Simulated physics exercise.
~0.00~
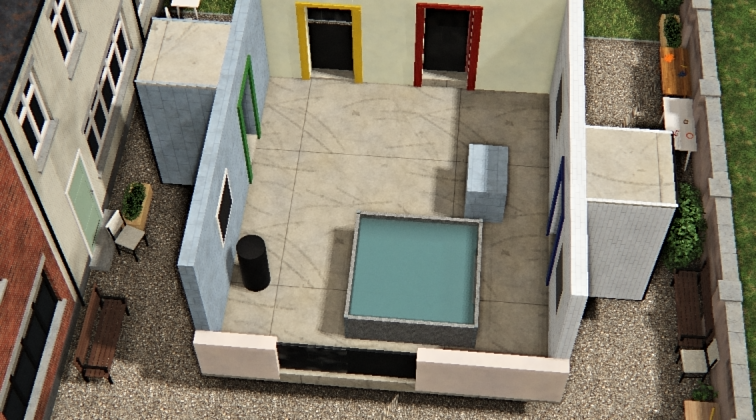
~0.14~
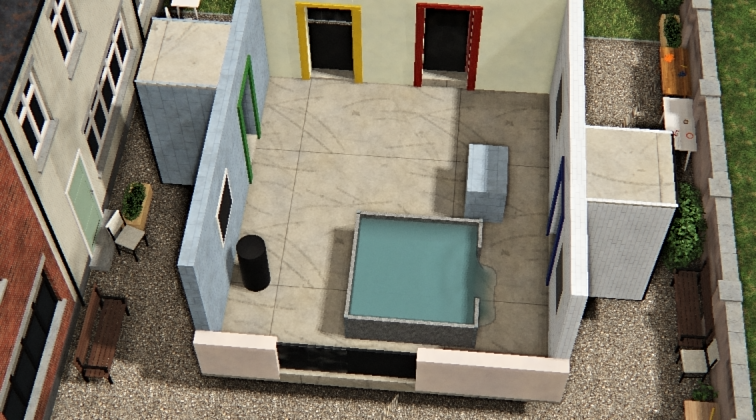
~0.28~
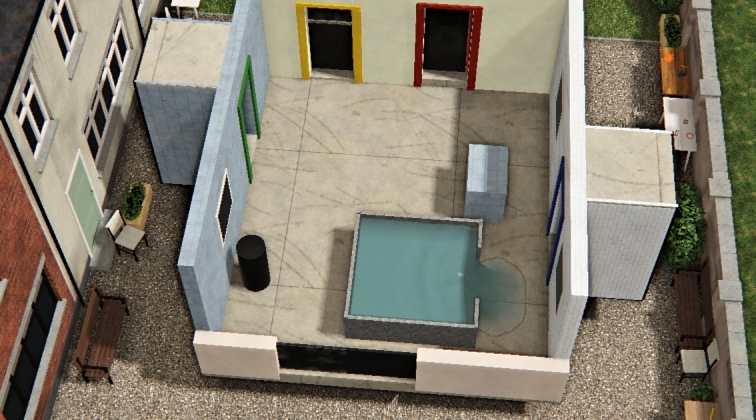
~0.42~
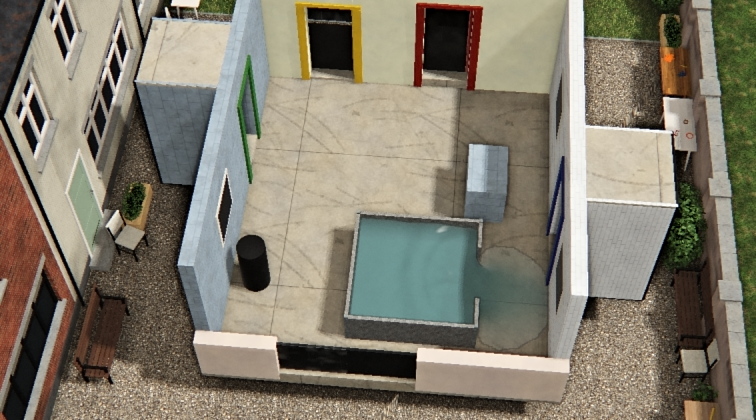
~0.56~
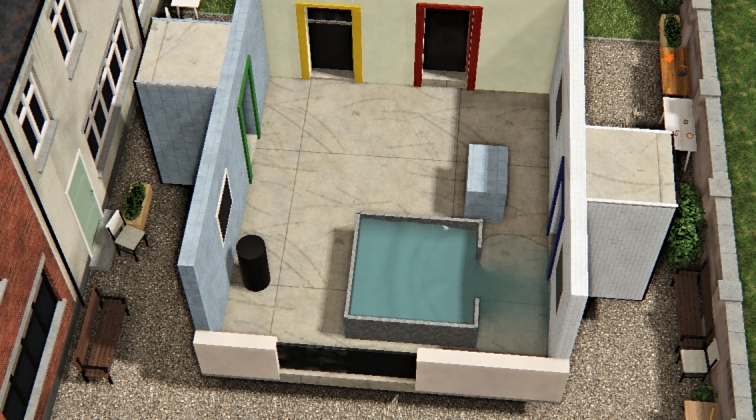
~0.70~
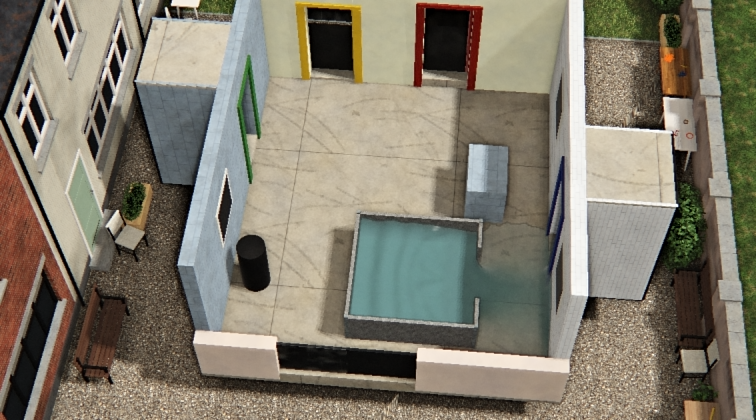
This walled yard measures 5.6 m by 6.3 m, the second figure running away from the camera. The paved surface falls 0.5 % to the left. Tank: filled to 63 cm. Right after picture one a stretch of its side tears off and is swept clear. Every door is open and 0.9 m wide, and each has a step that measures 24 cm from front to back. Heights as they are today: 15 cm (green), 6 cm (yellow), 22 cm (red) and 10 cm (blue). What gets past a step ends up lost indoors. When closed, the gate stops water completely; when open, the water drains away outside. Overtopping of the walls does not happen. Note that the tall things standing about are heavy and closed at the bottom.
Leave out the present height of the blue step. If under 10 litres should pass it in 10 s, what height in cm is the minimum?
The minimum is around 30 cm.
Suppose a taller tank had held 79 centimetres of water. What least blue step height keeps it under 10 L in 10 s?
Roughly 38 cm high.
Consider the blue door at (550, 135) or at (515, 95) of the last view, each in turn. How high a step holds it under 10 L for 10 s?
Around 10.0 and 21 cm respectively.
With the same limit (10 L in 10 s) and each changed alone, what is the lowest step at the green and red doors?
Roughly 7.5 cm for the green door and roughly 5.5 cm for the red door.
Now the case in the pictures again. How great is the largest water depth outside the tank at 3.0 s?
I'd put it near 31 cm.
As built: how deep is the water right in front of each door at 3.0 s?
Lab note, cm: Green 0; yellow 0; red 5; blue 19.
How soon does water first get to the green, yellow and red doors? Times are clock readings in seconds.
The green door at 5.0 seconds, the yellow door at 4.5 seconds, the red door at 3.0 seconds.
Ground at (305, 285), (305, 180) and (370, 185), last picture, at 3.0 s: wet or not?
Status: Clear / clear / clear.
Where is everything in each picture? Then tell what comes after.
Still water, 63 cm deep, in the tank at (415, 270); the blue door at (556, 226) is dry, in the first picture.
Water pours out at (475, 286) and has run 0.3 m, to (489, 319); about 9 cm deep outside, 63 cm at the back, in the second picture.
The gap is at (475, 288), the front 0.8 m out at (520, 313); the back of the tank holds 63 cm, in the third picture.
The gap is at (475, 288), the front 1.3 m out at (548, 315); the back of the tank holds 63 cm, in the fourth picture.
Water pours out at (475, 288) and has run 1.4 m, to (556, 268); about 7 cm deep outside, 63 cm at the back, in the fifth picture.
The front is at a hidden place, 1.6 m from the gap at (475, 287); 3.1 m2 of floor is wet, 59 cm left at the back; water is at the blue door at (556, 226), in the sixth picture.
After 1.4 s water covers 15 % of the floor, deepest (50 cm) near (548, 381); 24 cm at the blue door, 38 litres in over its 10 cm step.
After 3.0 s water covers 35 % of the floor, deepest (31 cm) near (548, 381); 19 cm at the blue door, 156 litres in over its 10 cm step.
After 10.0 s water covers 95 % of the floor, deepest (13 cm) near (218, 355); 8 cm at the blue door, 242 litres in over its 10 cm step.
At the blue door as built, the water arrived by 0.6 s and peaked near 25 cm at 1.6 s.
Run again over the same 10 s with other heights there, 24 litres in over 25.5 cm, 2 litres over 34 cm. The limit of 10 litres is kept from about 30 cm up.
